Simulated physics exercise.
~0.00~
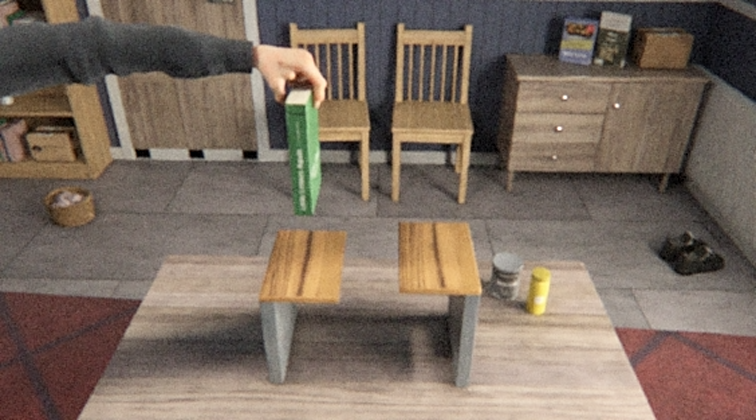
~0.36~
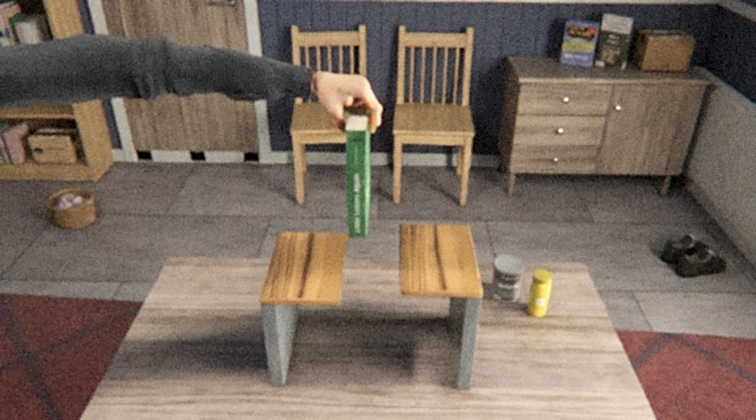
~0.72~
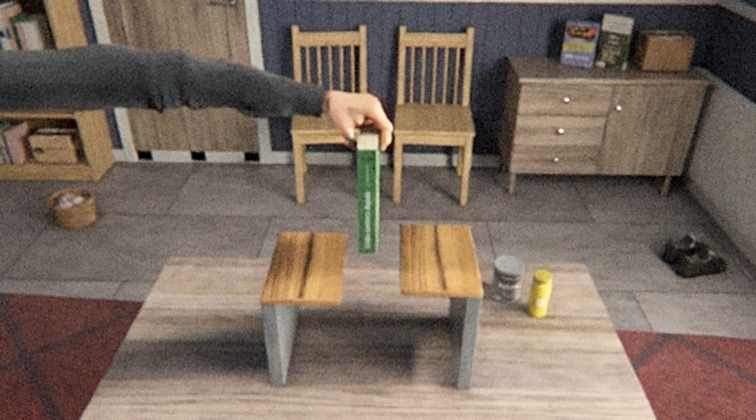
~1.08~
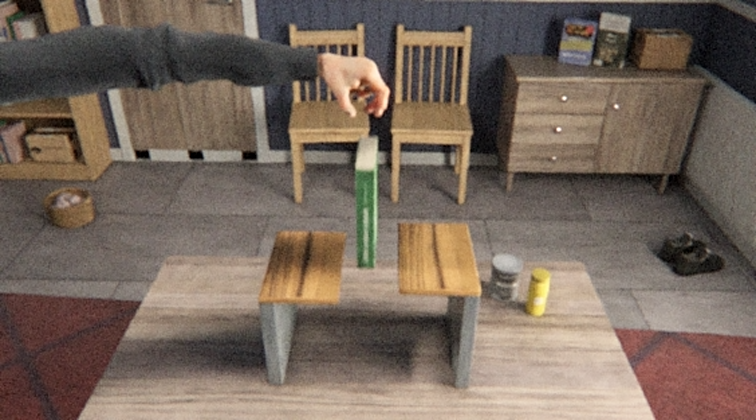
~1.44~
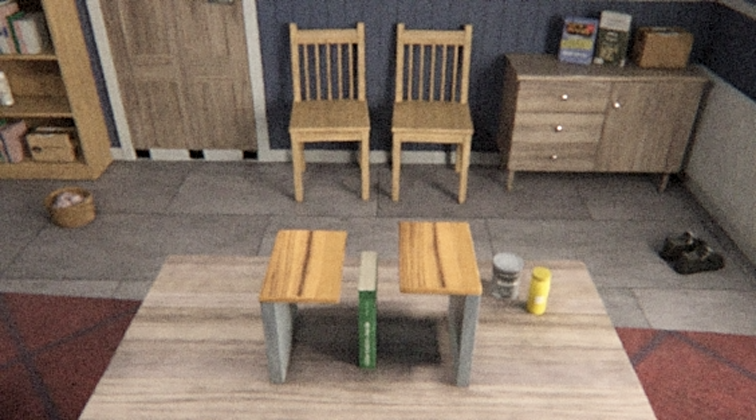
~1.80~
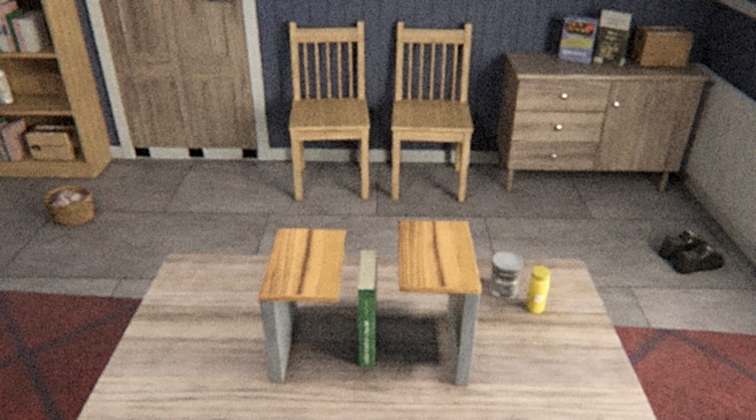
An arm in a dark grey sleeve reaches in from the left, holding a green book upright above a wooden table, seen from slightly above in a room with two wooden chairs and a dresser behind. On the table stand two supports with brown wooden tops and grey uprights, a gap between them, with a grey tin and a yellow shaker to the right. The hand carries the book right, over the gap, and lowers it slightly. The fingers then let go and draw back. The book drops through the gap and ends standing upright on the table between the supports, while the tin and shaker stay put.
